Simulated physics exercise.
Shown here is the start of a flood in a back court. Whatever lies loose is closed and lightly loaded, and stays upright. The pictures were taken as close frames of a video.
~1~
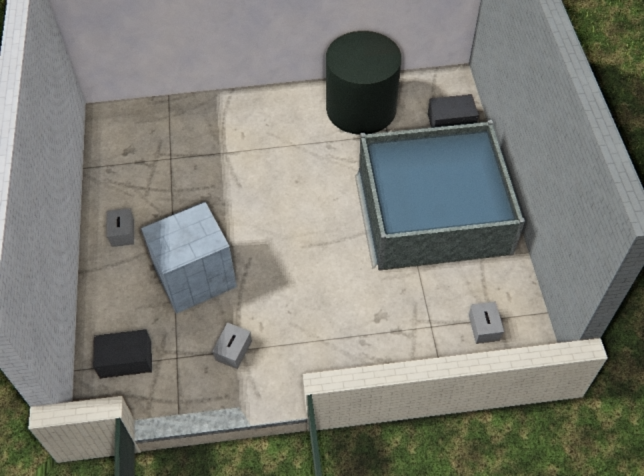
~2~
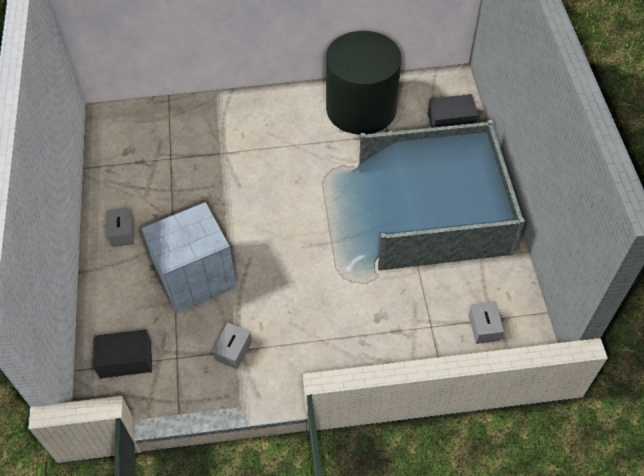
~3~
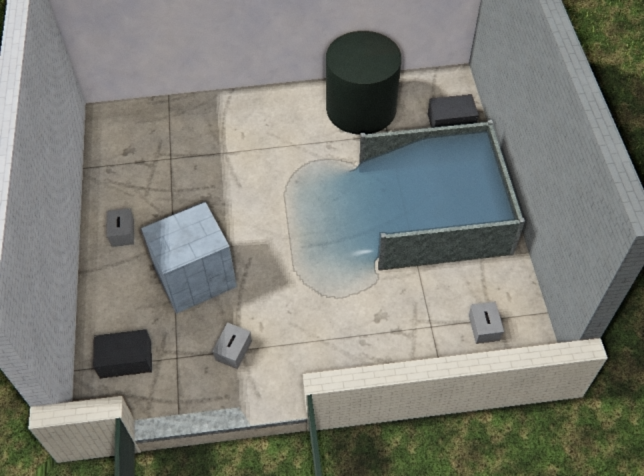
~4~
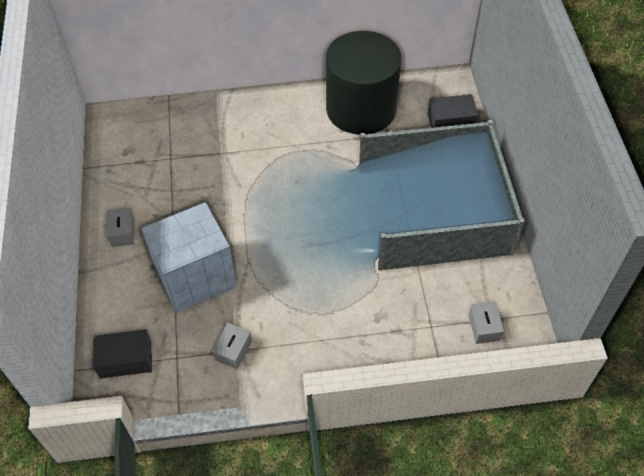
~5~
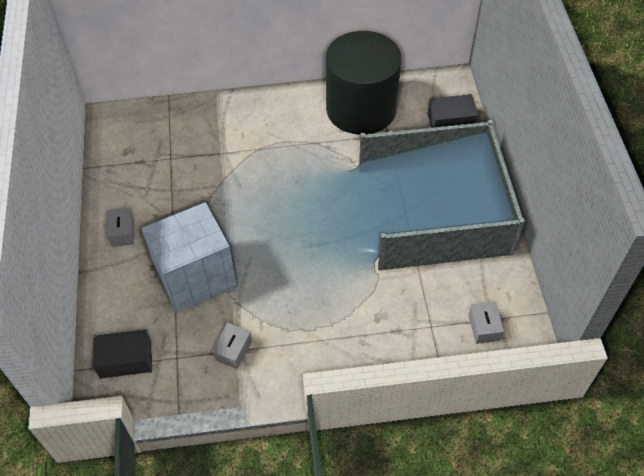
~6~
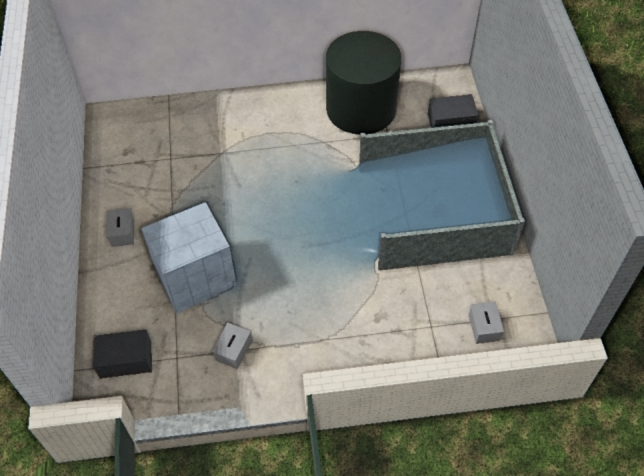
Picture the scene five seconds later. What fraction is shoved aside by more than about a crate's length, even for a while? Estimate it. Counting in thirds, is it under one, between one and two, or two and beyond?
In thirds: Between one and two.
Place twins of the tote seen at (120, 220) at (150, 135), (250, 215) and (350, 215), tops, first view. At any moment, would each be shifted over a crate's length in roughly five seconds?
Result by item: Gets dislodged / gets dislodged / gets dislodged.
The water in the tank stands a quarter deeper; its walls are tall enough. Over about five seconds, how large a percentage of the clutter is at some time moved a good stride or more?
Some 60 per cent.
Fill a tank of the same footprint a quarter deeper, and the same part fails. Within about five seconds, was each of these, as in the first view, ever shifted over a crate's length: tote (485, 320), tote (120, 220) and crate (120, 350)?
Well, one by one: Not carried that far, carried that far, carried that far.
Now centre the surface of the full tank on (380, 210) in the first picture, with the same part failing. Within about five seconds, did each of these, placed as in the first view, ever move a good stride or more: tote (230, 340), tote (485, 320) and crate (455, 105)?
The three, one by one: Past that mark, short of that and short of that.
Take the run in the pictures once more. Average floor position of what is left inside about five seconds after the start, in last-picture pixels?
Roughly at (337, 310).
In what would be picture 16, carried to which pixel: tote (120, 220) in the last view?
Close to (83, 232).
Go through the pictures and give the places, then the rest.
A crate at (120, 348) rests on the ground; a tote at (487, 318) rests on the ground; 0 of 5 have shifted, in the first picture.
A crate at (120, 348), on the bottom; a tote at (487, 318), on the bottom; 0 of 5 have shifted, in the second picture.
A crate at (120, 348), on the bottom; a tote at (487, 318) rests on the ground; 0 of 5 have shifted, in the third picture.
A crate at (120, 348) rests on the ground; a tote at (487, 318) rests on the ground; 0 of 5 have shifted, in the fourth picture.
A crate at (120, 348) rests on the ground; a tote at (487, 318), on the bottom; 0 of 5 have shifted, in the fifth picture.
A crate at (120, 348) rests on the ground; a tote at (487, 318) rests on the ground; 0 of 5 have shifted, in the sixth picture.
A moment on, 0 of 5 are well off their spots; 0 afloat.
Next, 1 of 5 are well off their spots; 1 afloat.
Later, 2 of 5 are well off their spots; 2 afloat.
In the end, 3 of 5 are well off their spots, and 3 have been at some point; 1 afloat.
